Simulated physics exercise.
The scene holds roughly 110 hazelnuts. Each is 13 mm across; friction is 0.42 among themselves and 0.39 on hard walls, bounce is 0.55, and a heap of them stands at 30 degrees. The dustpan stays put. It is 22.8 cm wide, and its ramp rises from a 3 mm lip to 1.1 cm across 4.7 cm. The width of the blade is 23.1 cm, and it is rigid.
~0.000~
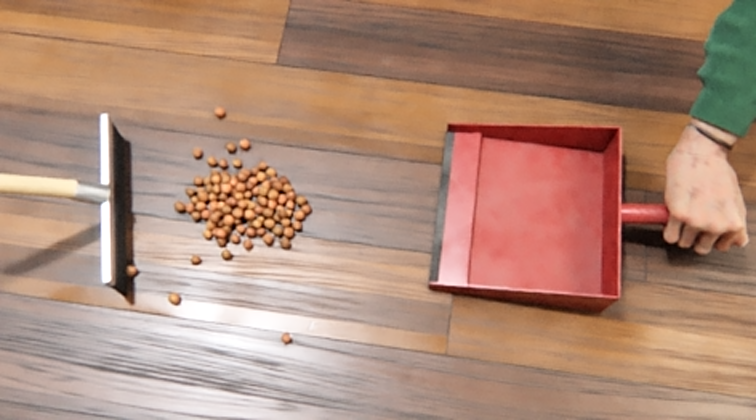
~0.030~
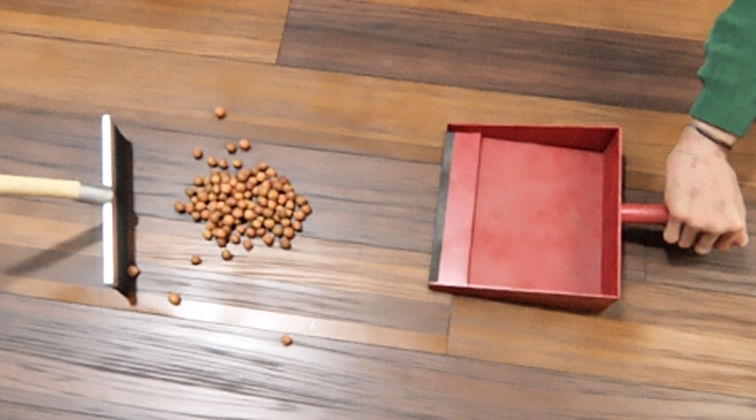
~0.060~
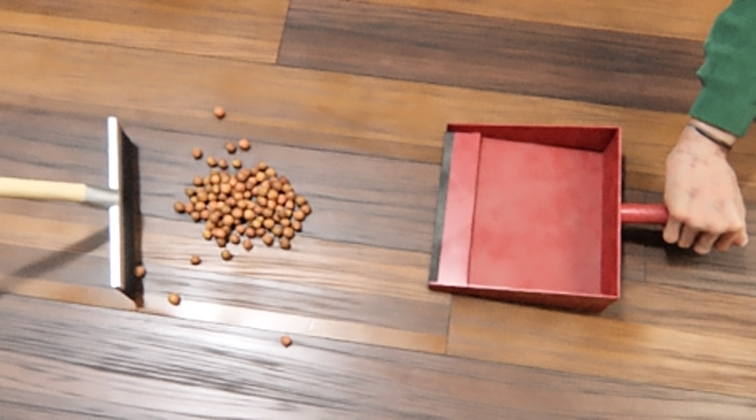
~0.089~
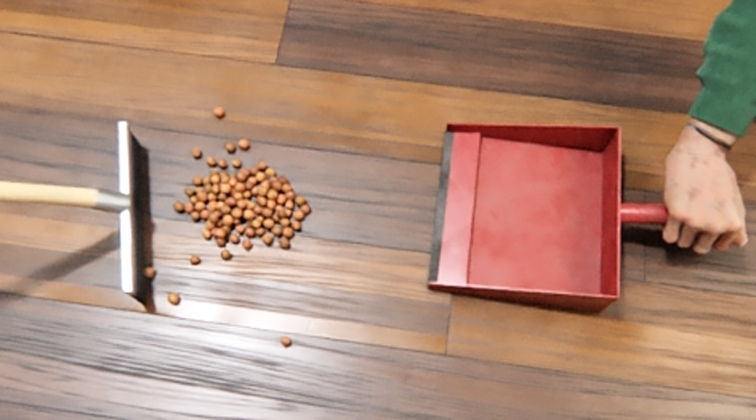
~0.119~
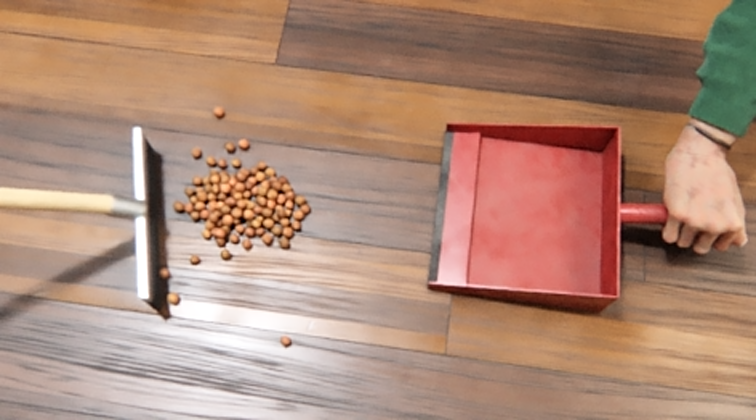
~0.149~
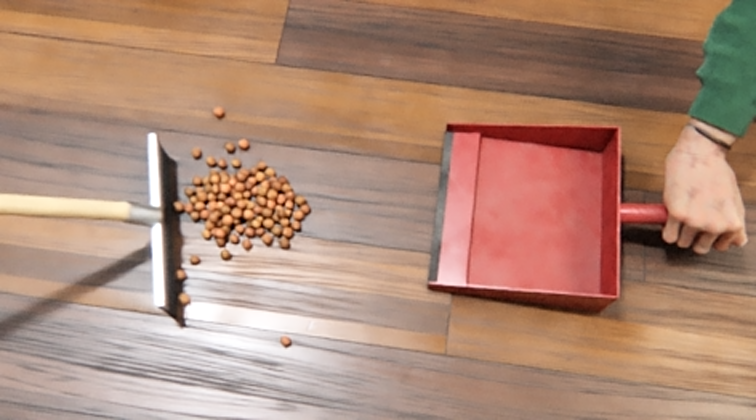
A wooden-handled blade slides a short way right across a wooden floor, angling slightly towards the viewer and reaching the near edge of a heap of hazelnuts, while a green-sleeved person's hand holds a red dustpan still.
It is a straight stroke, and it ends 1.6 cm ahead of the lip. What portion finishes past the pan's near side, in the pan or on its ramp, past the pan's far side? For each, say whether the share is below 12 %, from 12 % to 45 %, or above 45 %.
Past the pan's near side: From 12 % to 45 %; in the pan or on its ramp: Below 12 %; past the pan's far side: Below 12 %.
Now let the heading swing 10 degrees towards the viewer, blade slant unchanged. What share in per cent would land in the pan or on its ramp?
0 %.
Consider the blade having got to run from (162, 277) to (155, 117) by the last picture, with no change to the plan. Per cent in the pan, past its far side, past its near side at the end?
Per cent by place - pan 20, far side 15, near side 10.
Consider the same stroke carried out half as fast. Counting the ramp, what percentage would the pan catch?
About 0 %.
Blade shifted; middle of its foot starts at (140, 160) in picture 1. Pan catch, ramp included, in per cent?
About 10 per cent.
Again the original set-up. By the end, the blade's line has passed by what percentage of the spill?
Estimate: About 40 %.
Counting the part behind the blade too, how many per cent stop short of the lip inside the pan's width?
Some 75 per cent.
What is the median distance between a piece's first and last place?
It works out to some 18 cm.
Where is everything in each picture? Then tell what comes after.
Blade from (110, 281) to (107, 121), moved 0.0 cm, 0 of the pieces shifted so far; middle of the pieces at (246, 204); pan at (535, 219), in the first frame.
Blade from (112, 282) to (109, 122), moved 0.3 cm, 0 of the pieces shifted so far; middle of the pieces at (246, 204), in the second frame.
Blade from (119, 286) to (116, 125), moved 1.3 cm, 1 of the pieces shifted so far; middle of the pieces at (245, 204), in the third frame.
Blade from (130, 291) to (126, 129), moved 3.0 cm, 1 of the pieces shifted so far; middle of the pieces at (245, 204), in the fourth frame.
Blade from (146, 298) to (140, 135), moved 5.2 cm, 1 of the pieces shifted so far; middle of the pieces at (245, 204), in the fifth frame.
Blade from (162, 305) to (155, 141), moved 7.4 cm, 2 of the pieces shifted so far; middle of the pieces at (245, 204); pan at (534, 219). Its pace works out near 0.75 m/s, heading 15 degrees towards the viewer's side, in the sixth frame.
After 0.35 s, middle of the blade 20 cm from the lip; 0 % over the lip, far side 0 %, near side 10 %.
Then, at 0.49 s, middle of the blade 10 cm from the lip; 0 % over the lip, far side 5 %, near side 15 %.
After 0.76 s, middle of the blade 5 cm from the lip; 5 % over the lip, far side 5 %, near side 15 %.
By 1.6 s all is still; near side 15 %, pan 5 %, far side 5 %, in front of the lip or behind the blade 75 %.
